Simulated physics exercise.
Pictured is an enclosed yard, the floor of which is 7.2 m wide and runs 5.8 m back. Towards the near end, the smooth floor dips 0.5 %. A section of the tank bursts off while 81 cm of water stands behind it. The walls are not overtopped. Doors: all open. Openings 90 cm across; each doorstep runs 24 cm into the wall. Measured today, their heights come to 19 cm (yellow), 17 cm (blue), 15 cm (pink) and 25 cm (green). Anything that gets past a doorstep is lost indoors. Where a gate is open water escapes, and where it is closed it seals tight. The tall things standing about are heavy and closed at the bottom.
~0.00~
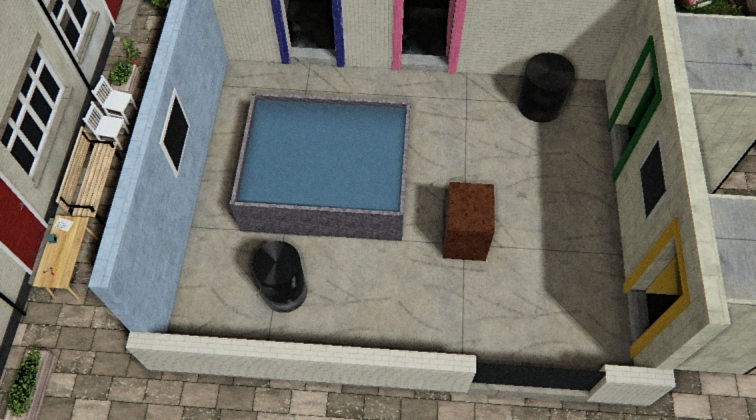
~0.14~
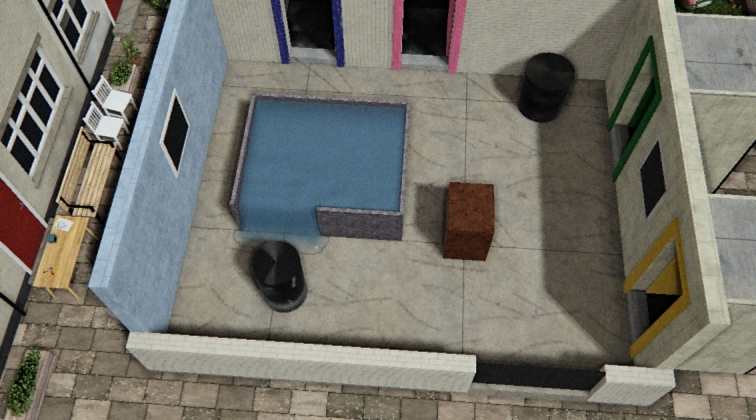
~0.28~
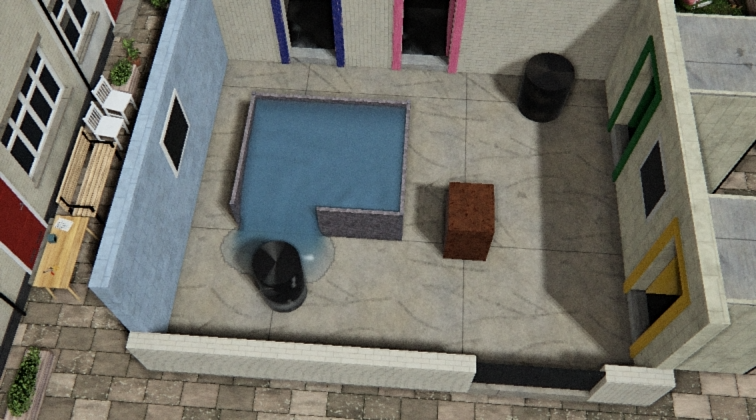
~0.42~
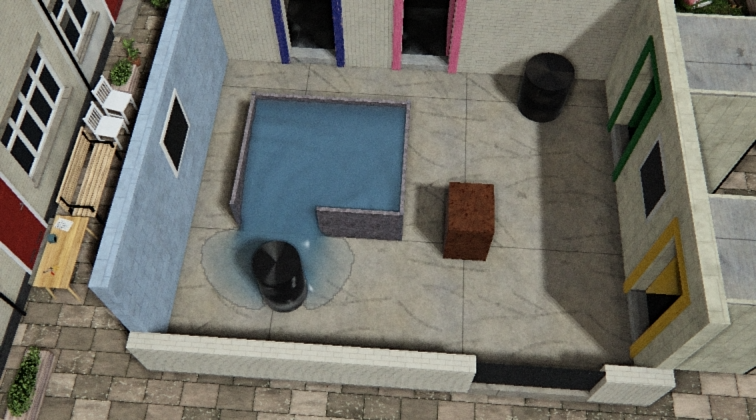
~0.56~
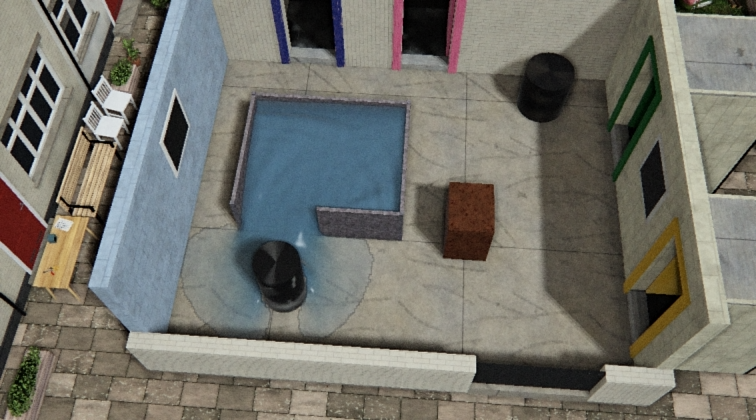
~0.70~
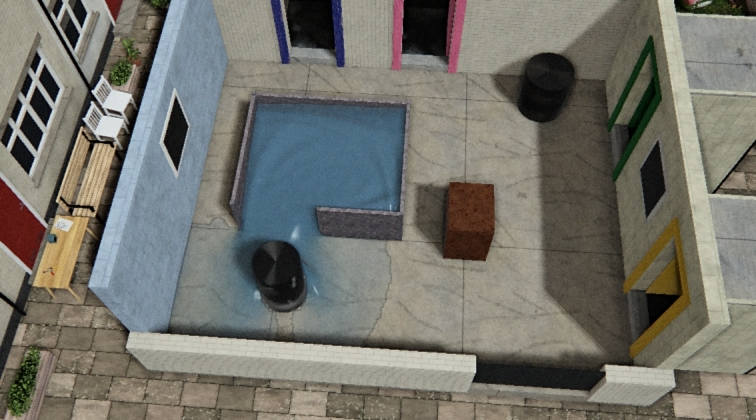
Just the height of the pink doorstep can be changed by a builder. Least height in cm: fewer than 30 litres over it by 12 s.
Approx. 11.5 cm.
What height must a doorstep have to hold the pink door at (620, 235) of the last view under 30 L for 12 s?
Minimum: Close to 12.0 cm.
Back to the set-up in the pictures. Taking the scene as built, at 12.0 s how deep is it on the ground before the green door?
14.5 cm.
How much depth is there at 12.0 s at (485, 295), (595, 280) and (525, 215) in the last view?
That's 9, 11 and 11 cm, in the order given.
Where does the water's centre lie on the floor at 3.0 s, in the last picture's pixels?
The water is centred near (322, 244).
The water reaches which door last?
That would be the pink door.
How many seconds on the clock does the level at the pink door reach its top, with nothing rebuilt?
Near 10.0 seconds.
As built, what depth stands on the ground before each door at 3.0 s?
At the yellow door the depth is 20 cm, at blue 0 cm, at pink 0 cm and at green 0 cm.
After 1.4 s water covers 25 % of the floor, deepest (70 cm) near (171, 317); it has not reached the pink door.
After 3.0 s water covers 50 % of the floor, deepest (42 cm) near (164, 350); it has not reached the pink door.
After 12.0 s water covers 95 % of the floor, deepest (20 cm) near (421, 369); 14 cm at the pink door, 2 litres in over its 15 cm doorstep.
At the pink door as built, the water arrived by 5.2 s and peaked near 16 cm at 10.0 s.
With a doorstep of 10 cm, 52 litres would have come in within the 12 s; with 14 cm, 5 litres. So under 30 litres takes about 11.5 cm.
